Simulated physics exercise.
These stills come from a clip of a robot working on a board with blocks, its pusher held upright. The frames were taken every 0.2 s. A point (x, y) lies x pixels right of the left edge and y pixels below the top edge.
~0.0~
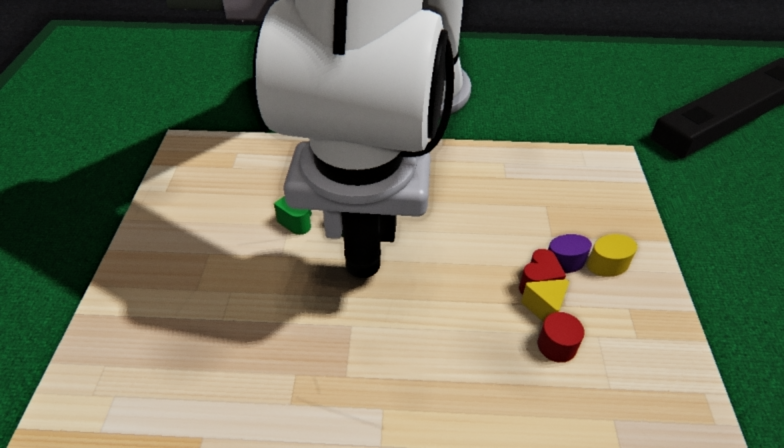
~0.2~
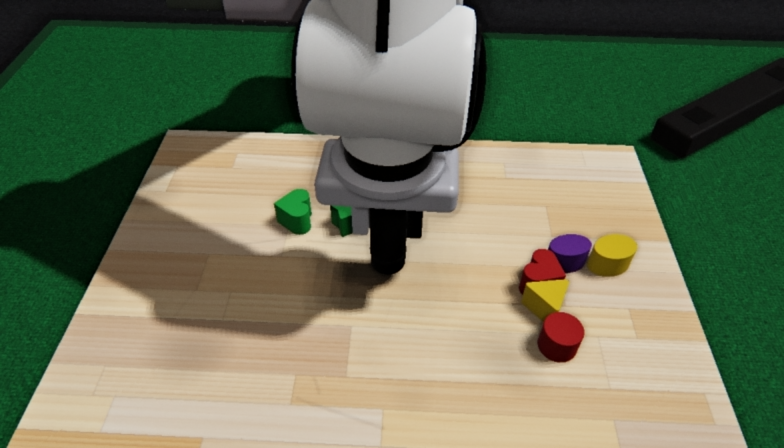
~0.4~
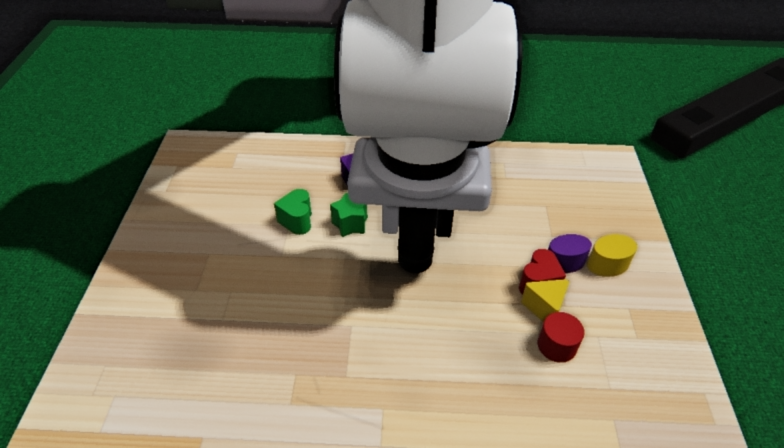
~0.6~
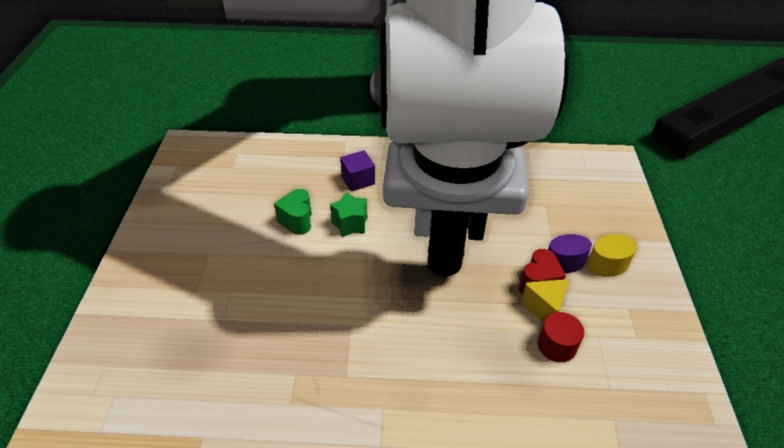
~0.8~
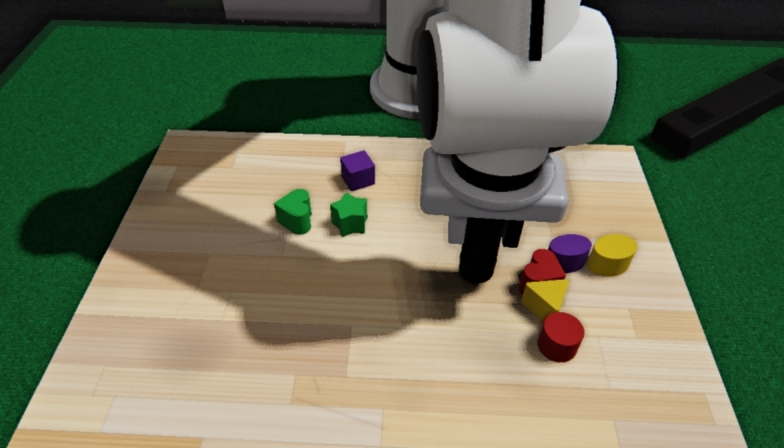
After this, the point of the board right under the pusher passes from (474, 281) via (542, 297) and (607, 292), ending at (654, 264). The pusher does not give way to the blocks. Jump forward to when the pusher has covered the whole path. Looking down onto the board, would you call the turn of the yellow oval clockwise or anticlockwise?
Clockwise, from overhead.
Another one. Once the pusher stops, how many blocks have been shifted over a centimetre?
The push moves three or more blocks more than 1 cm.
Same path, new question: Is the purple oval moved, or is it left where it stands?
Well, the purple oval shifts from its place.
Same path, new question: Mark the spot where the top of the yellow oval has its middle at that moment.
At pixel (628, 224).
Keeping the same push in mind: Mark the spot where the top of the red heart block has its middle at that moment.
It sits at (609, 243).
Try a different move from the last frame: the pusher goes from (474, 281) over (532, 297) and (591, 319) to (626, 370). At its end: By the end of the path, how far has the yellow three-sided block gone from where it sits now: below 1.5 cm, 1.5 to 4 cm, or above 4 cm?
The largest band: Over 4 cm.
On the path given first. One third of the way, pusher at (545, 287); red heart block at (571, 265), turned 70° anticlockwise; yellow three-sided block at (586, 302); purple oval at (573, 241).
Two thirds of the way, pusher at (612, 281); red heart block at (603, 249); yellow three-sided block at (618, 314), turned 65° clockwise; purple oval at (574, 234), turned 25° anticlockwise; yellow oval at (626, 234), turned 40° clockwise.
At the end, pusher at (659, 254); red heart block at (609, 243), turned 165° anticlockwise; yellow three-sided block at (618, 314), turned 65° clockwise; purple oval at (573, 234), turned 25° anticlockwise; yellow oval at (628, 224), turned 60° clockwise.
